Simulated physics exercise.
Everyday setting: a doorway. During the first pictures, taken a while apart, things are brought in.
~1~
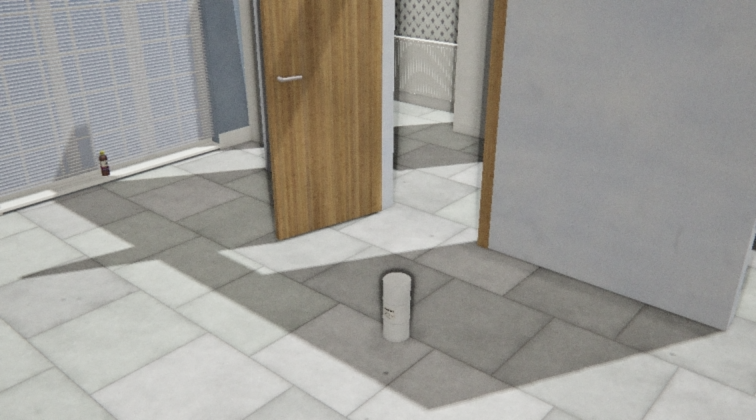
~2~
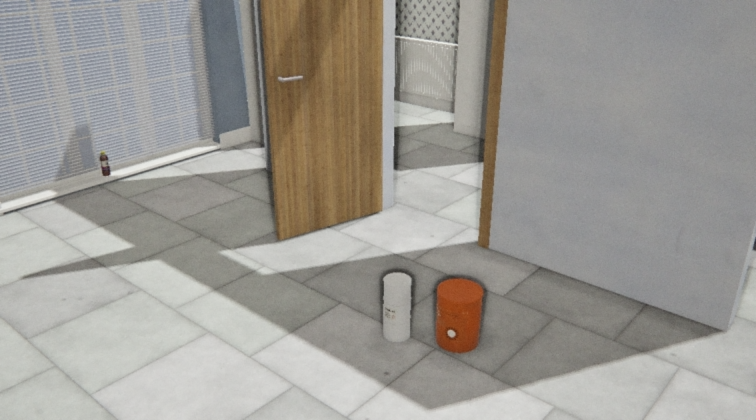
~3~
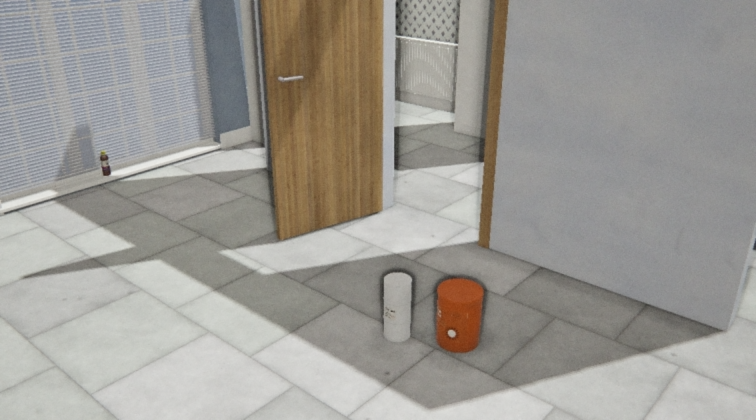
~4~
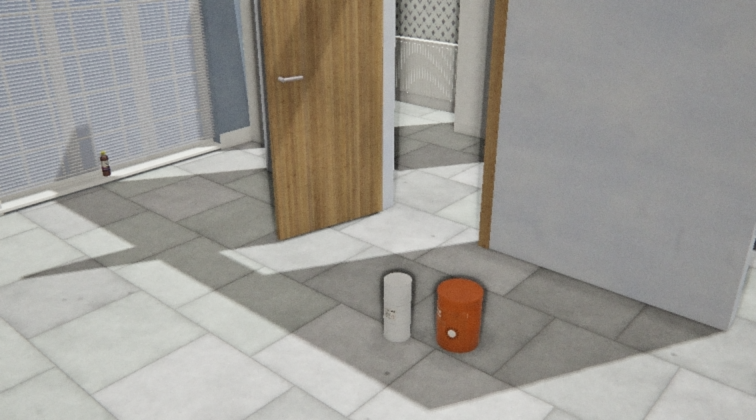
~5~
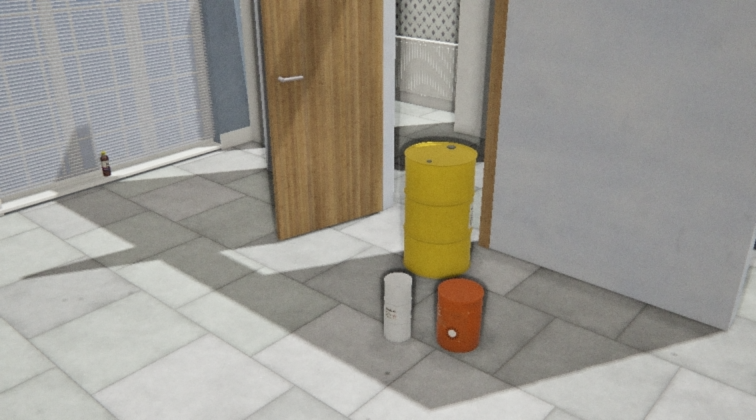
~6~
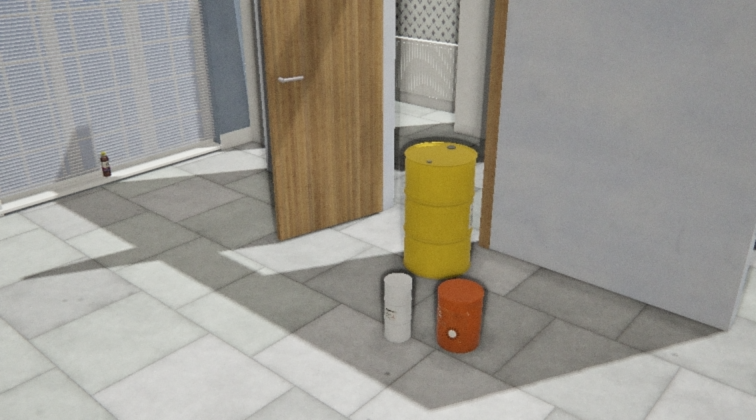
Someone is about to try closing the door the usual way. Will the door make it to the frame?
Looks like the door gets held up short of the frame.
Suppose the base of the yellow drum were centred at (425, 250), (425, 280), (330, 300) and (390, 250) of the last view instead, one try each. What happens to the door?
Well, the first time the door halts partway, the second time it completes its swing, the third time it completes its swing, and the fourth time it halts partway.
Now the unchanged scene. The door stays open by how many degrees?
It comes to about 40°.
Then, 0.50 s on from there, door 87° open.
Then, 0.80 s on from there, door 64° open.
Then, 1.00 s on from there, door 47° open.
In the end, door 41° open; all 3 unmoved. At the end, from the last picture's camera, yellow drum near (439, 210).
